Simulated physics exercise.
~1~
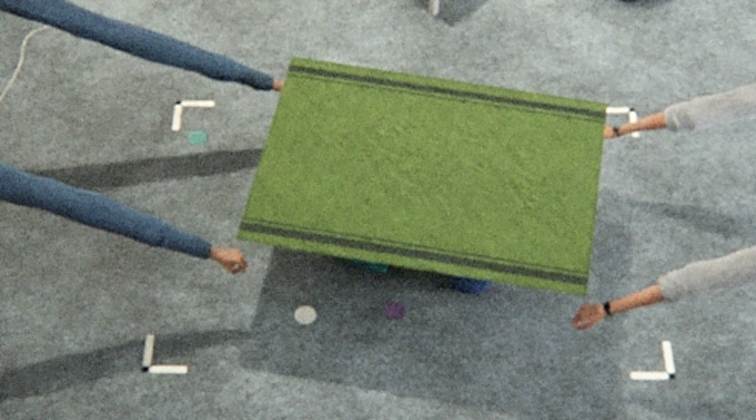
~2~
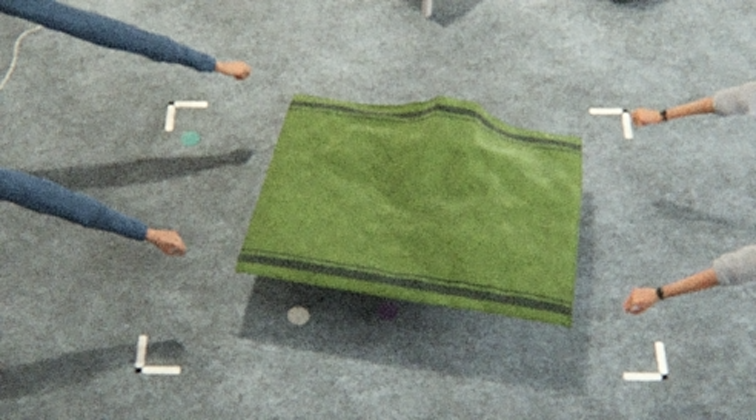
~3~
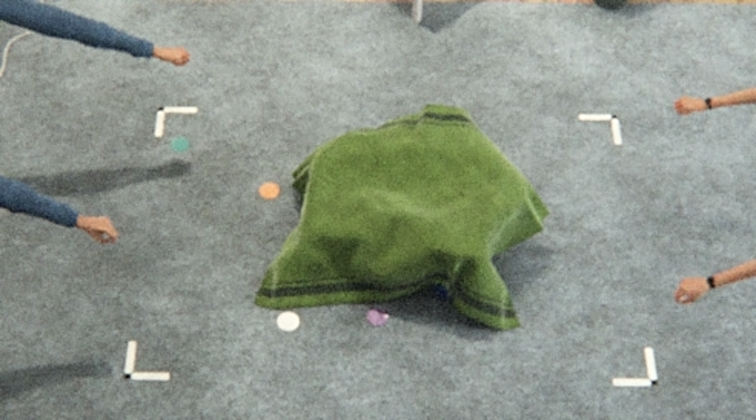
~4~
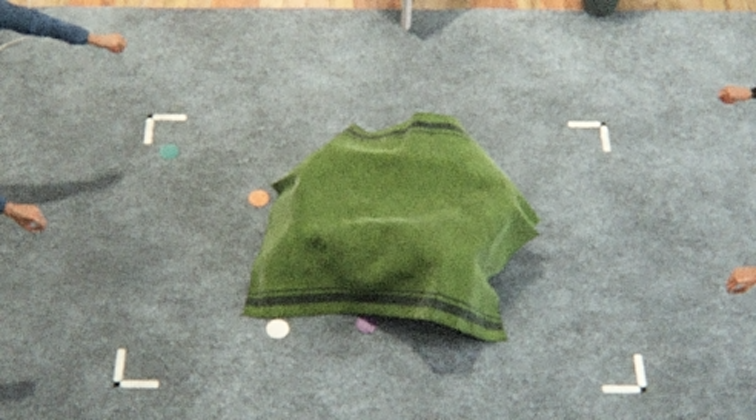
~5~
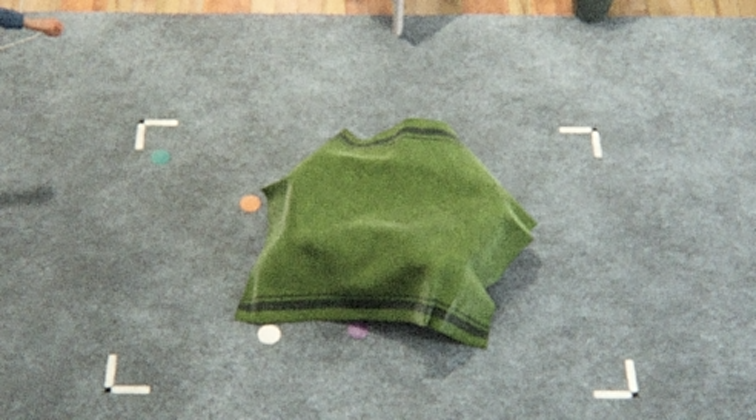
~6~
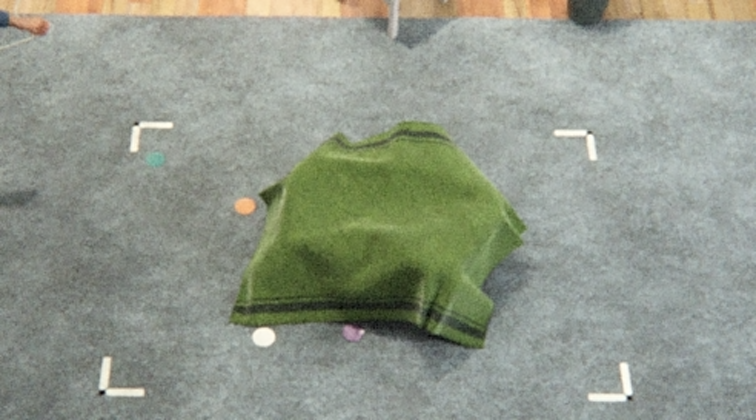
A green blanket with dark striped borders is held flat above a grey carpet, seen from overhead, by two arms in blue sleeves on the left and two in pale sleeves on the right. White corner marks surround it, with a teal disc at upper left and white and purple discs near its lower edge. The hands let go, and the cloth drops, rippling, as the arms draw back. It drapes over hidden things in an uneven, lumpy heap, and an orange disc shows at its left. The view drifts slightly right while the blanket lies still, the four discs still showing.
